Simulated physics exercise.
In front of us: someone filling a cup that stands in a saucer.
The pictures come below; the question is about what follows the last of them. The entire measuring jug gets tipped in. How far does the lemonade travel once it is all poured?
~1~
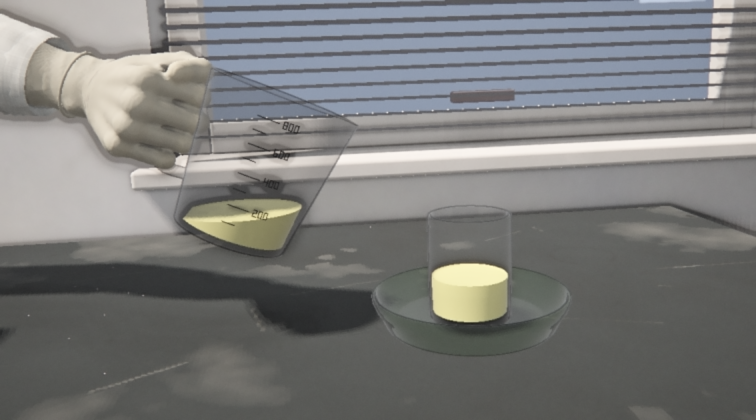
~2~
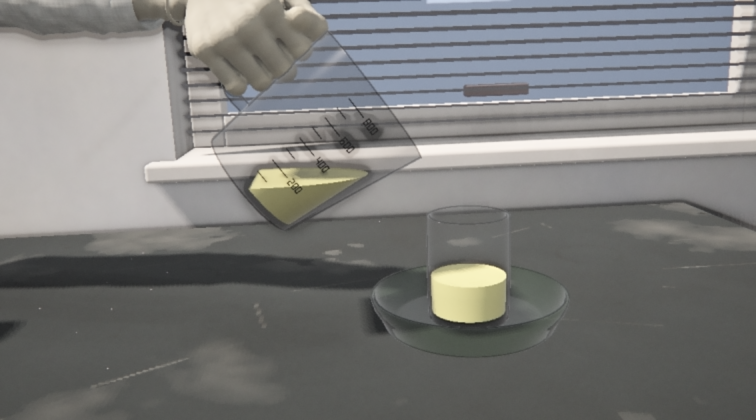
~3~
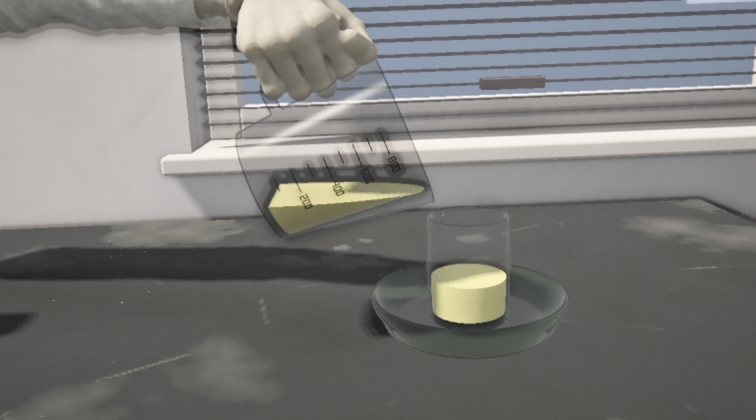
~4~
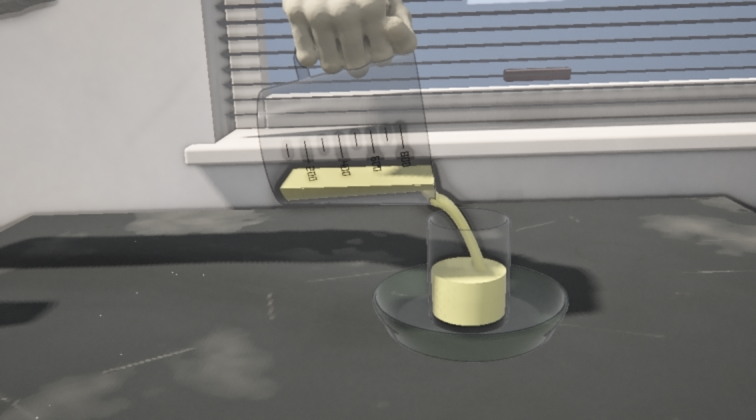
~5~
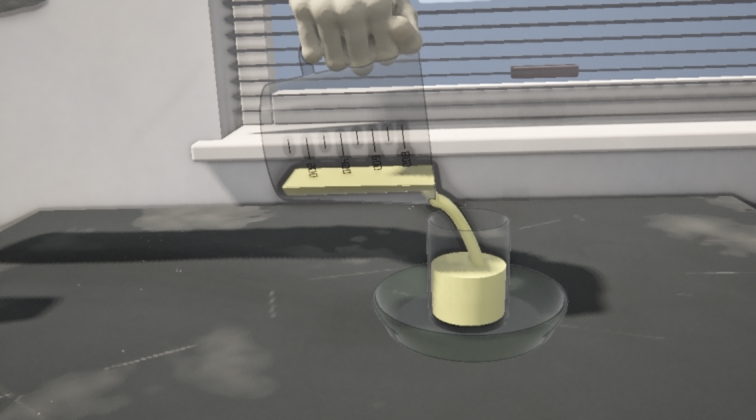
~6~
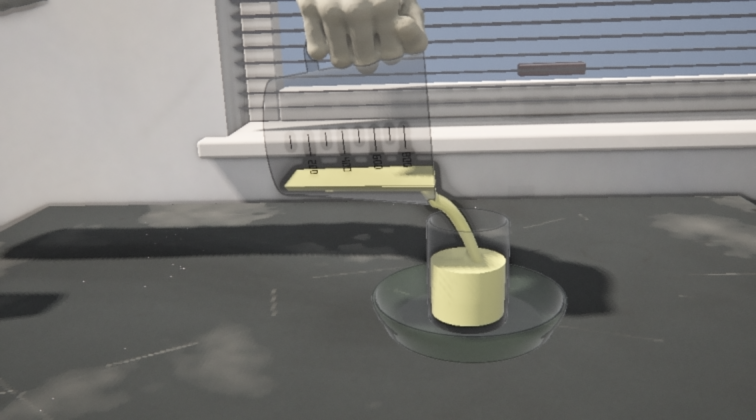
Cup is big enough.
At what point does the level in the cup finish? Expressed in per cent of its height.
About 75 per cent.
Shortly, the cup is about two thirds full; the saucer is dry.
Then, the cup is about three quarters full; the saucer is dry.
At the finish, the cup is about three quarters full; the saucer is dry.
